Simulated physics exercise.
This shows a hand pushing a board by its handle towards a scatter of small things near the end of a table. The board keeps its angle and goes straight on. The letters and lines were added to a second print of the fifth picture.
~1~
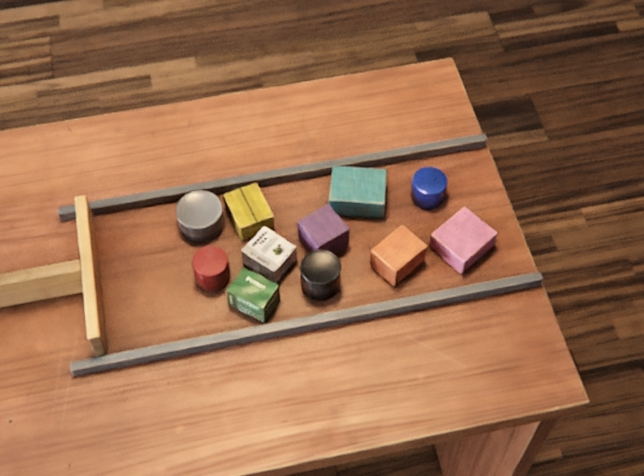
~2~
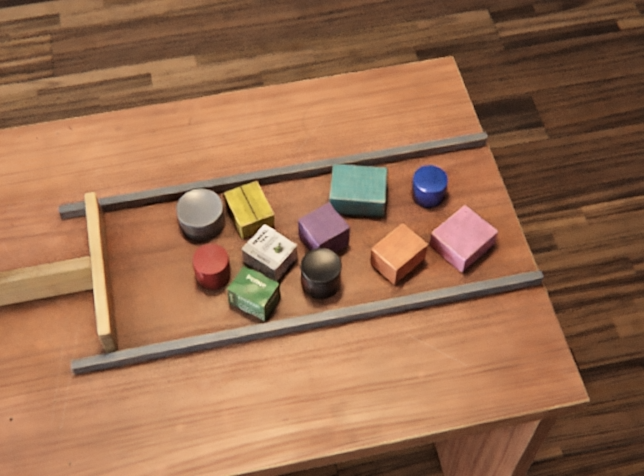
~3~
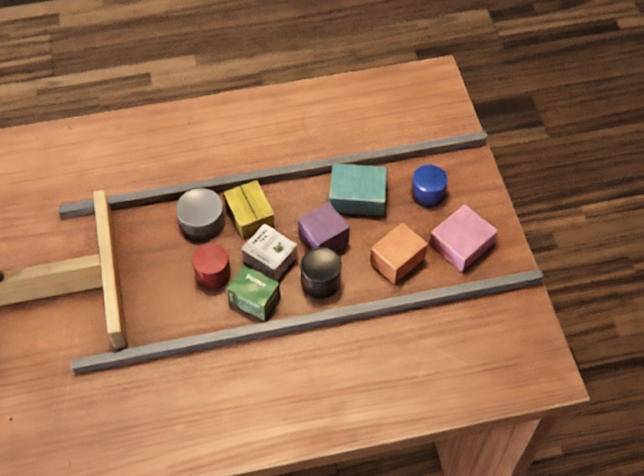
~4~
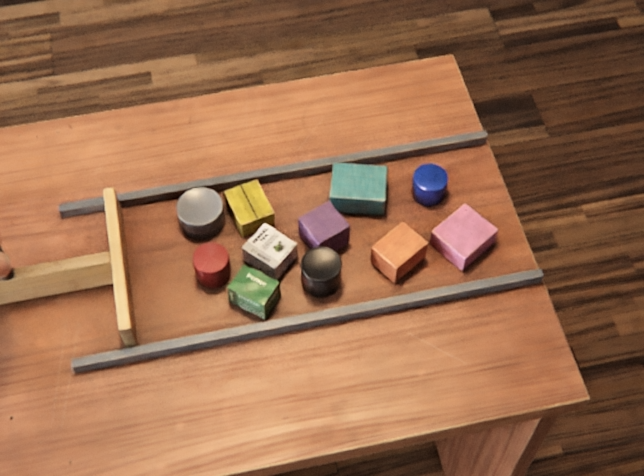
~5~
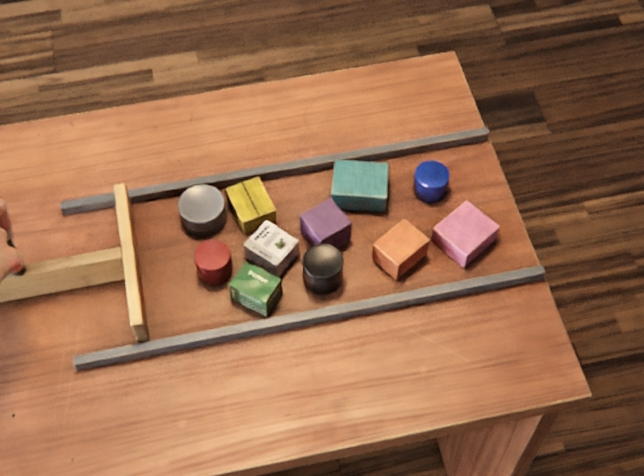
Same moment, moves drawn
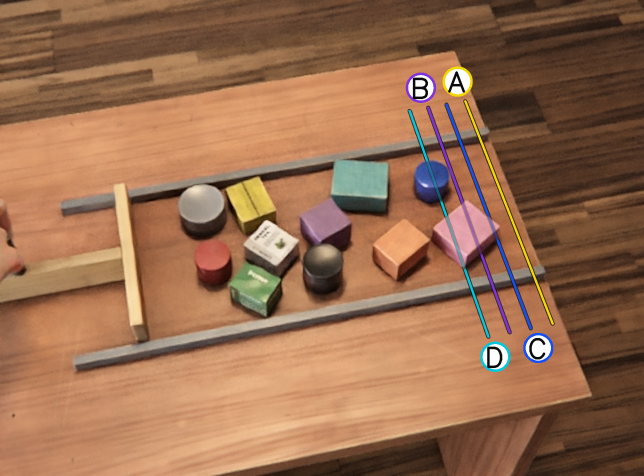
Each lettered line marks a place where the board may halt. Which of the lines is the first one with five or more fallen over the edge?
Up to line D.
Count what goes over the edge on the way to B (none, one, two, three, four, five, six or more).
In all, six or more.
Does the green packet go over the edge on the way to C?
No.
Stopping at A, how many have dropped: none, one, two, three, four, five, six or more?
In all, six or more.
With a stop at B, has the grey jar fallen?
By then, no.
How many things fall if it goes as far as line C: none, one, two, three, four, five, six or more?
By then, six or more.
On the marked copy, A at (506, 204); B at (466, 211); C at (485, 208); D at (446, 215).
Following D. Soon after the start, board (244, 229); green packet (278, 287); grey jar (266, 198).
Later, board (358, 209); blue pot (503, 177); pink block (505, 222).
In the end, board (445, 193); purple block over the edge; turquoise block over the edge; five fallen.
As for the rest, A drops eleven, but is farther than needed; B drops seven, but is farther than needed; C drops eight, but is farther than needed.
